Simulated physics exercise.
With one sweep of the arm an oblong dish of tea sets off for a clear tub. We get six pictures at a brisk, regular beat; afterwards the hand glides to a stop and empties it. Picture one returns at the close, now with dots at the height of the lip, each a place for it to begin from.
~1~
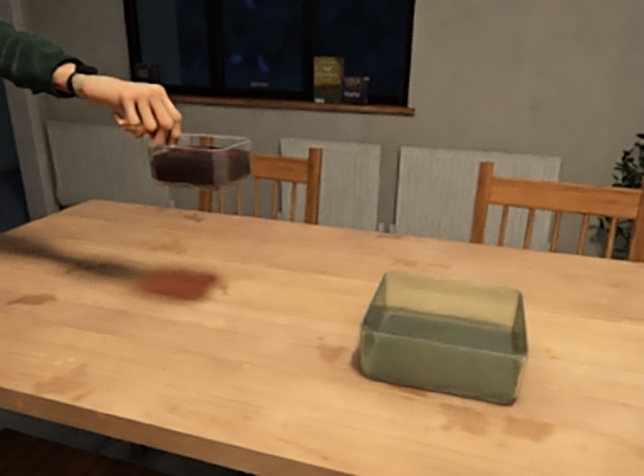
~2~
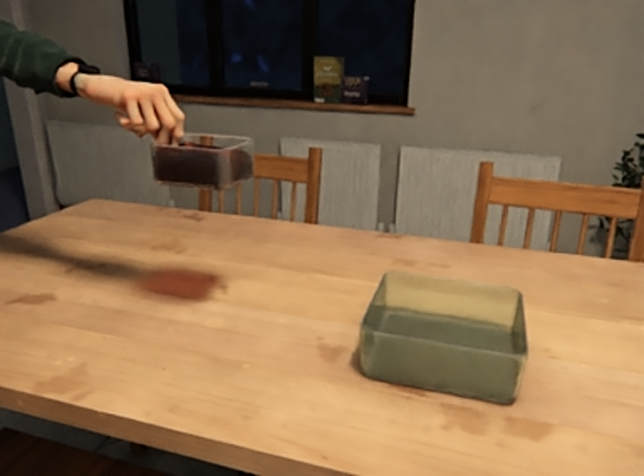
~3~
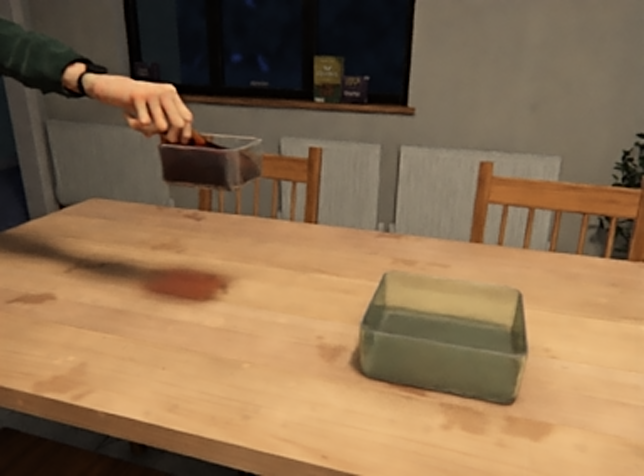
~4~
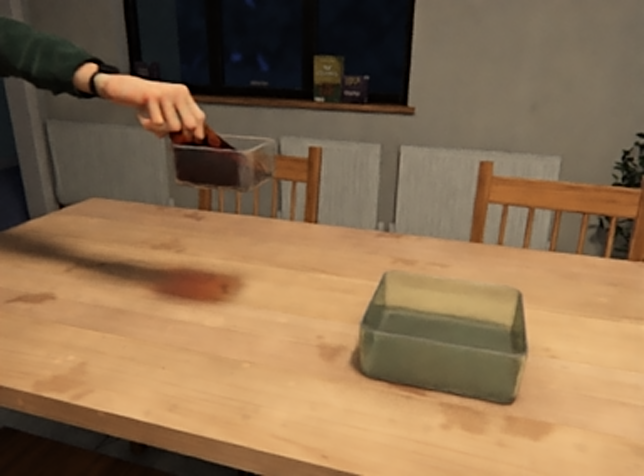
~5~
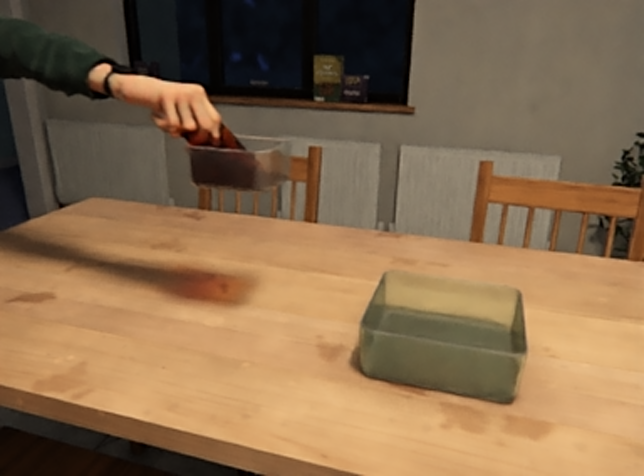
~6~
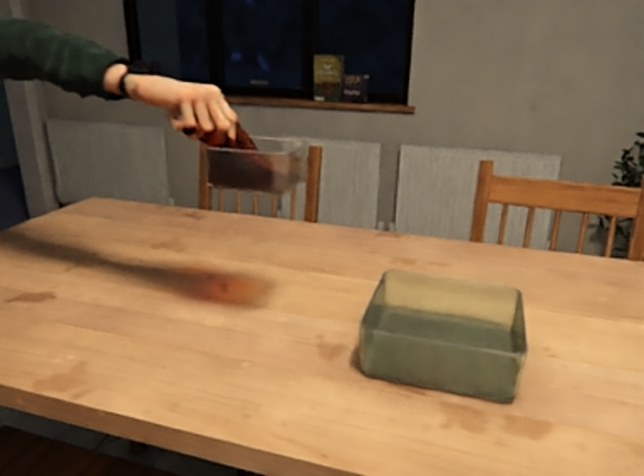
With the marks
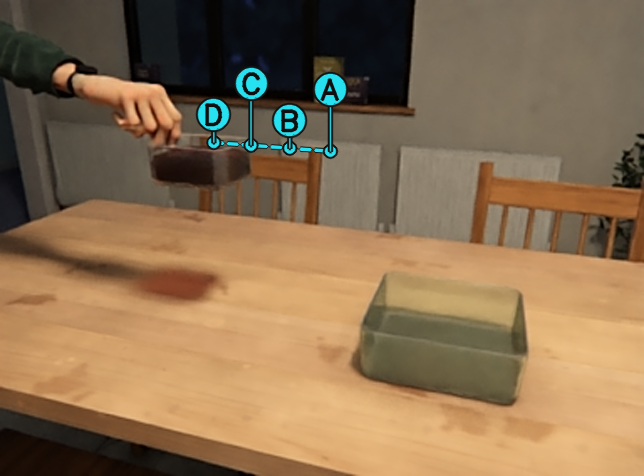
A hand carries a small clear dish of dark liquid rightward above a wooden table.
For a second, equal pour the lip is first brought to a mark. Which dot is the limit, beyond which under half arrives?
It is B.
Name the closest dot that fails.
Dot C.
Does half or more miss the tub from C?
Yes.
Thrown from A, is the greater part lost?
No, that is safe.
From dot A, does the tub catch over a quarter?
Yes, it does.
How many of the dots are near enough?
Two of them.
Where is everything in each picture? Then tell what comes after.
Upright, lip at (237, 144); tub from (361, 371) to (517, 401); nothing has left yet.
Upright, lip at (240, 144); nothing has left yet.
Upright, lip at (248, 144); tea is over the rim, down to (183, 139).
Upright, lip at (262, 144); tea is over the rim, down to (194, 139).
Upright, lip at (278, 145); tea is over the rim, down to (205, 139).
Upright, lip at (295, 146); tea is over the rim, down to (229, 141).
On the marked copy, A at (330, 151); B at (289, 148); C at (251, 145); D at (213, 142).
With A, about 76 % lands in the tub, 15 % falls short and 9 % goes beside or beyond.
With B, about 69 % lands in the tub, 22 % falls short and 9 % goes beside or beyond.
With C, about 31 % lands in the tub, 60 % falls short and 9 % goes beside or beyond.
With D, about 1 % lands in the tub, 99 % falls short.
